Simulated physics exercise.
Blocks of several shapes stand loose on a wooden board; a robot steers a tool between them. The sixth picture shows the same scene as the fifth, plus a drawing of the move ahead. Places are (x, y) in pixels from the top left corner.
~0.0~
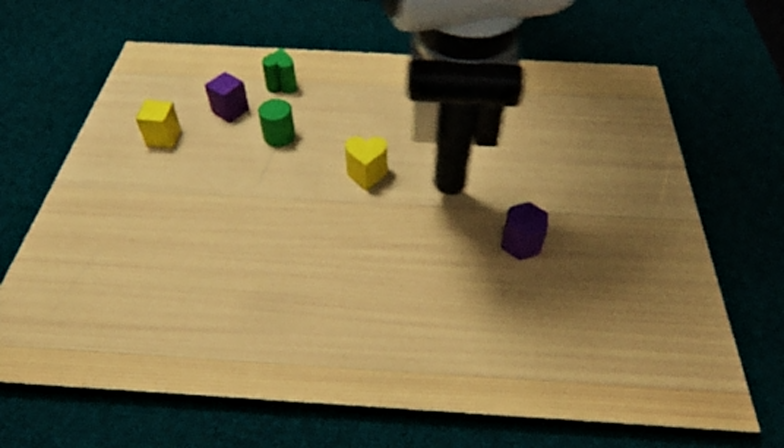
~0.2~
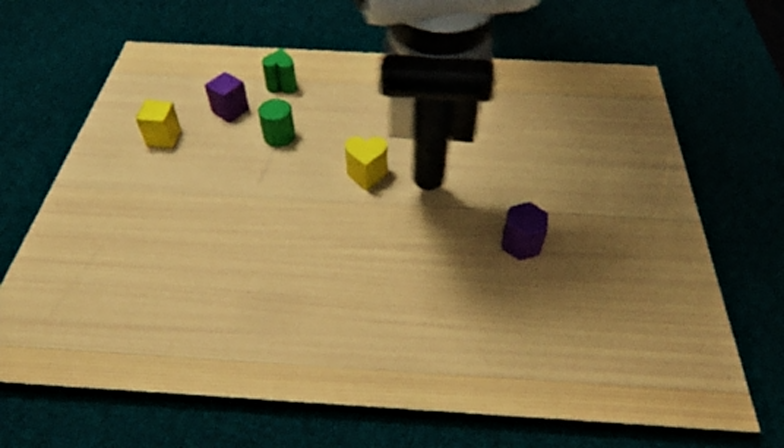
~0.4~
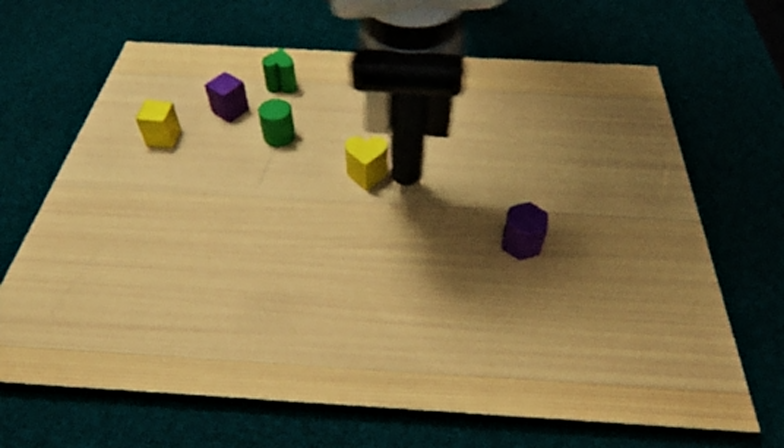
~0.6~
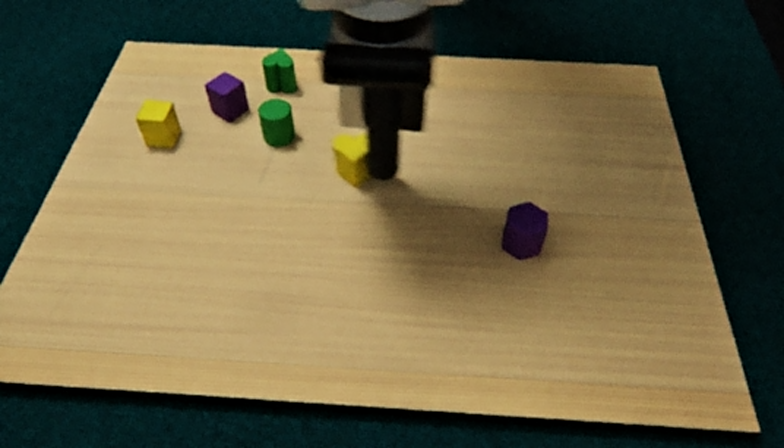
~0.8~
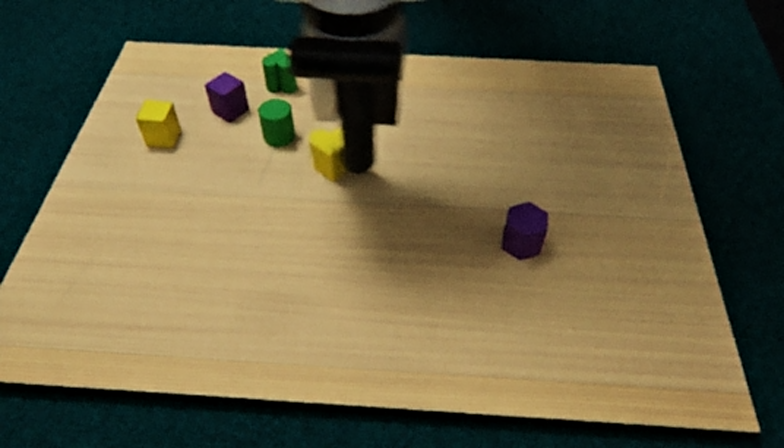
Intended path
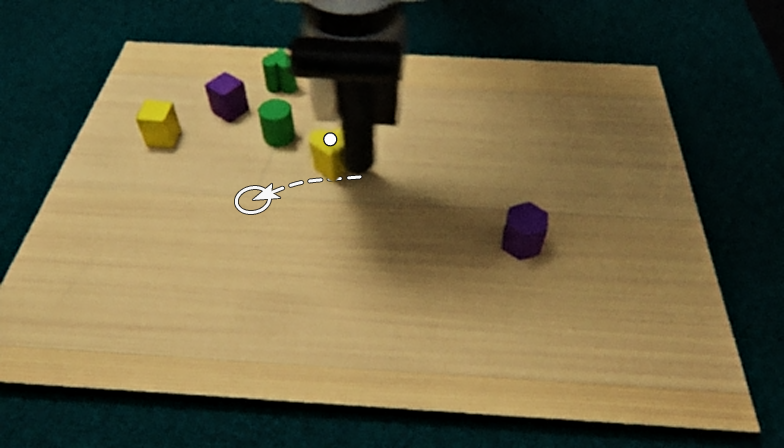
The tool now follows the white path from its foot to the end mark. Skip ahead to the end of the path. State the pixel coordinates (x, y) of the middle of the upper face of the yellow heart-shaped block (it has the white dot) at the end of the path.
Located at (294, 133).
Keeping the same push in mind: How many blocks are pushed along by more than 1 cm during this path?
I'm going with one.
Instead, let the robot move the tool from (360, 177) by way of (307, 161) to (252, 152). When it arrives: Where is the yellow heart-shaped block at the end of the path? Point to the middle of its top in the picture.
It should be at (219, 116) by then.
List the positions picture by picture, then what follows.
In the first picture, tip of the tool (450, 184), middles of tops, green circular block (274, 108), yellow heart-shaped block (366, 148).
In the second picture, tool (429, 180), nothing pushed.
In the third picture, tool (407, 175), nothing pushed.
In the fourth picture, tool (383, 170), yellow heart-shaped block (354, 145).
In the fifth picture, tool (360, 164), green circular block (274, 108), yellow heart-shaped block (330, 139).
The line goes from (360, 177) via (324, 180) and (288, 186), ending at (253, 200); the dot is on the yellow heart-shaped block.
The first path, step by step. One third of the way, tool (321, 167); yellow heart-shaped block (301, 135), turned 25° clockwise.
Two thirds of the way, tool (284, 174); yellow heart-shaped block (294, 133), turned 35° clockwise.
At the end, tool (250, 187); green circular block unmoved; yellow heart-shaped block (294, 133), turned 35° clockwise.
